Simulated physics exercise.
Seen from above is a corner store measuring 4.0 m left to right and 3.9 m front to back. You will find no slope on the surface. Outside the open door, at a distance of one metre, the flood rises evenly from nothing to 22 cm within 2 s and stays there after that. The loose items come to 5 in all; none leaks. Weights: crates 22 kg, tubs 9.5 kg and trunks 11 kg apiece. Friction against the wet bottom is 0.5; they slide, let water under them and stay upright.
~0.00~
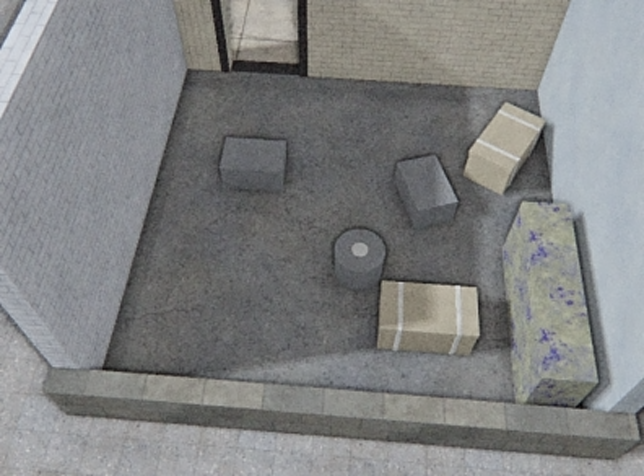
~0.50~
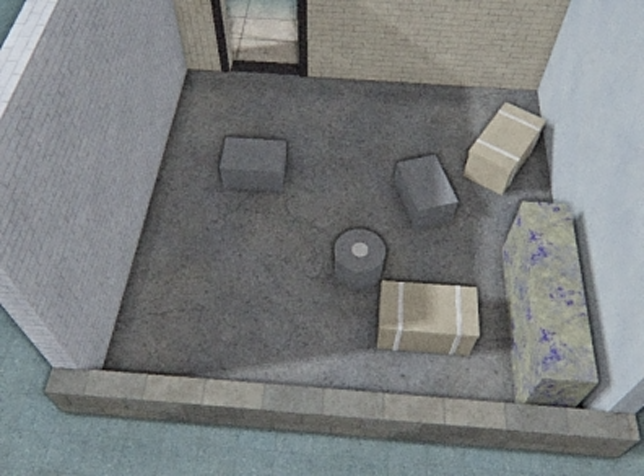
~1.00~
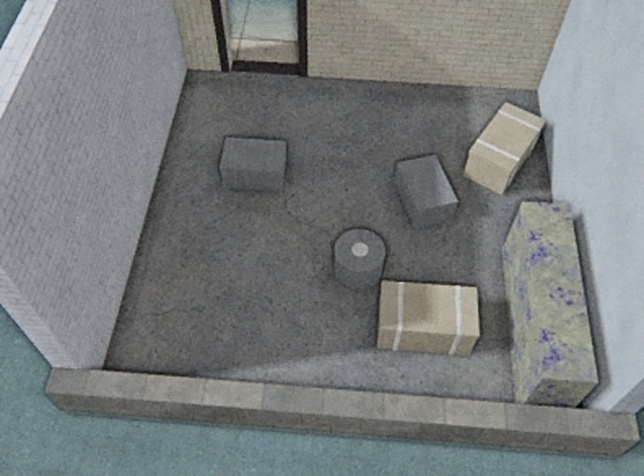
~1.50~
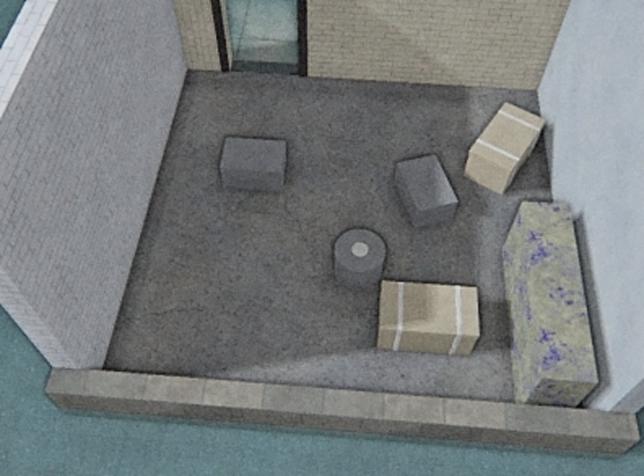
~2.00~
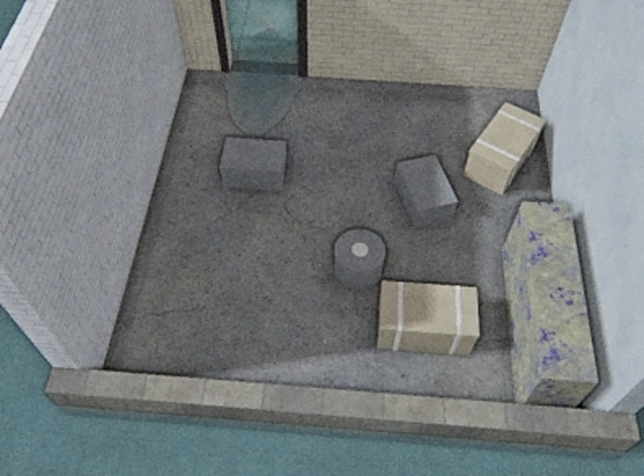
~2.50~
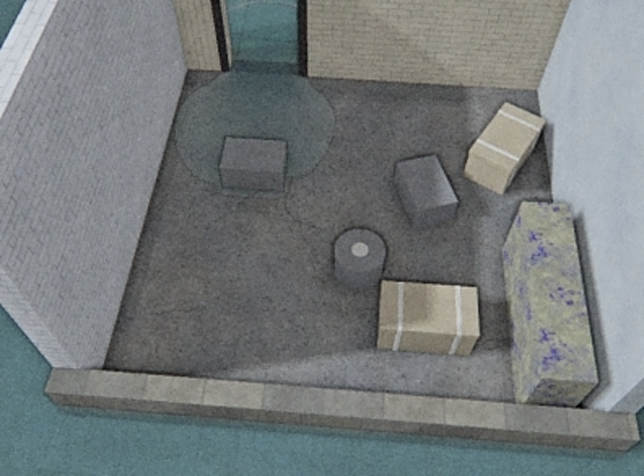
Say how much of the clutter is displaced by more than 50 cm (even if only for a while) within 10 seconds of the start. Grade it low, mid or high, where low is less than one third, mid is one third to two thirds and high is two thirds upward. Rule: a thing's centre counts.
Grade: Mid.
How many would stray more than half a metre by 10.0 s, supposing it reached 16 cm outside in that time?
In that case 0 of them.
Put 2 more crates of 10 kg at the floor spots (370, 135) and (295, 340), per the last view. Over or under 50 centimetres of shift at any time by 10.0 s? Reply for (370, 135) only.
That spot comes out lower.
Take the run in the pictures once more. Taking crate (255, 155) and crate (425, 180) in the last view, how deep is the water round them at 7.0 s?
Roughly 6 and 4 cm.
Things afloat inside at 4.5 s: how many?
The count is 0.
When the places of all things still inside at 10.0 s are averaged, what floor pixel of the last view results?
Mean position approx. (376, 244).
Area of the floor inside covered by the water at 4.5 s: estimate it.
Wet area: Approx. 9.5 m2.
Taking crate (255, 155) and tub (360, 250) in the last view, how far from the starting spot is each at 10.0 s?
They've ended up 100 cm and 80 cm away, in that order.
After 3.5 s 0 of 5 are over 50 cm from their spots; 0 afloat.
After 4.5 s 1 of 5 are over 50 cm from their spots; 0 afloat.
After 7.0 s 1 of 5 are over 50 cm from their spots; 1 afloat.
After 10.0 s 2 of 5 are over 50 cm from their spots, and 2 have been at some point; 4 afloat.
